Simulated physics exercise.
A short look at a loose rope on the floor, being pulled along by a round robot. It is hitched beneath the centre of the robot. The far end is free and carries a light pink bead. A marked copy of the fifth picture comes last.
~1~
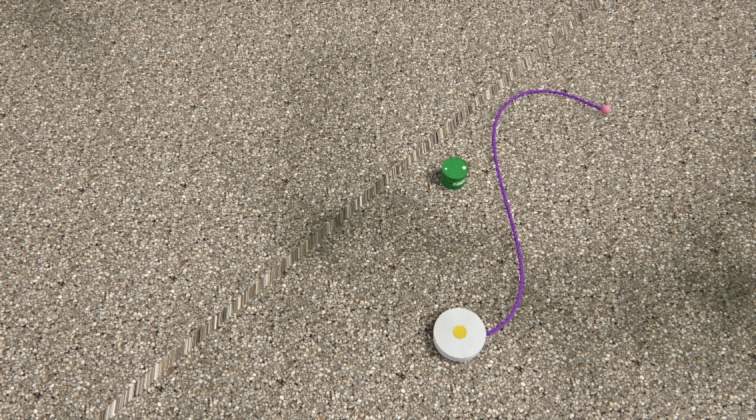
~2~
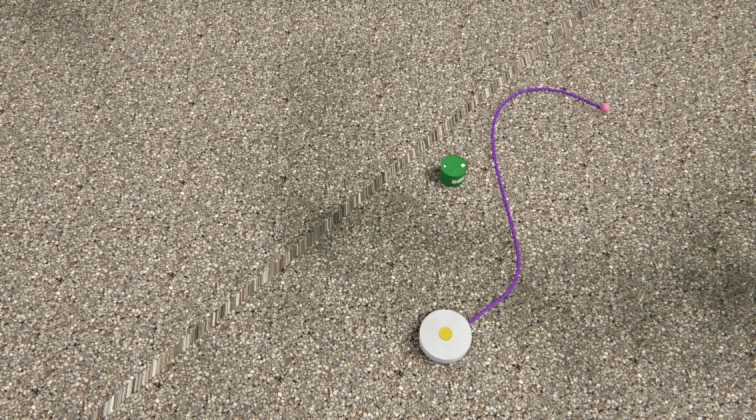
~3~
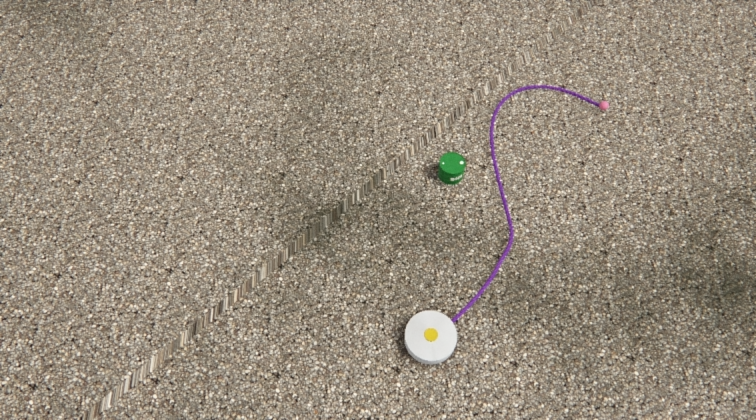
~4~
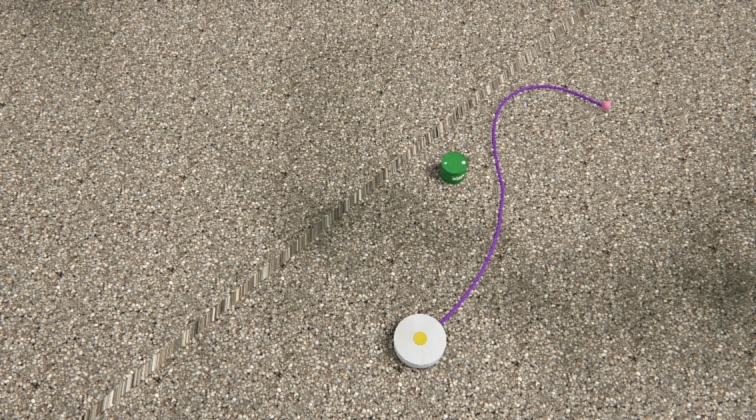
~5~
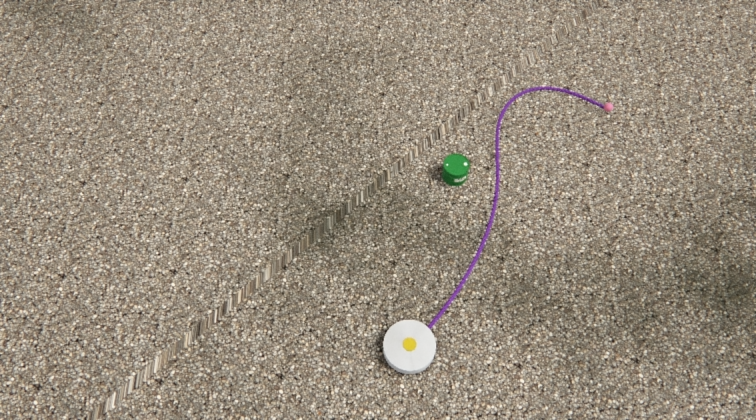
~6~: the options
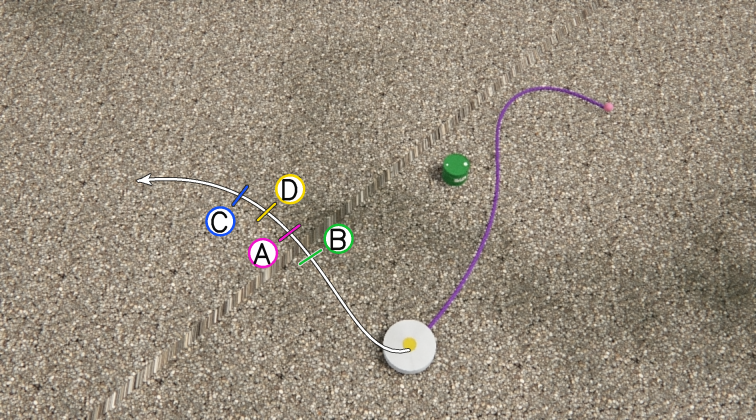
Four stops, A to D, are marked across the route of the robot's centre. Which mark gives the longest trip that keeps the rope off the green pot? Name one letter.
It should halt at A.
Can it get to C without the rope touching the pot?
No.
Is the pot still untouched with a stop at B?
Yes.
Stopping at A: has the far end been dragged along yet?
No.
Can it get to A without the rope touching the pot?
For that mark, yes.
On the copy, A at (290, 233); B at (310, 257); C at (240, 195); D at (266, 212); the route from (409, 350) via (287, 230) to (138, 181).
On A. First, robot (355, 318), middle of the rope (494, 177), free end (608, 107).
Then, robot (320, 267), middle of the rope (494, 177), free end (608, 107).
Finally, robot (289, 229), middle of the rope (486, 175), free end (608, 107); nothing has been touched.
By contrast, B is safe but short; C brings the rope against the pot; D brings the rope against the pot.
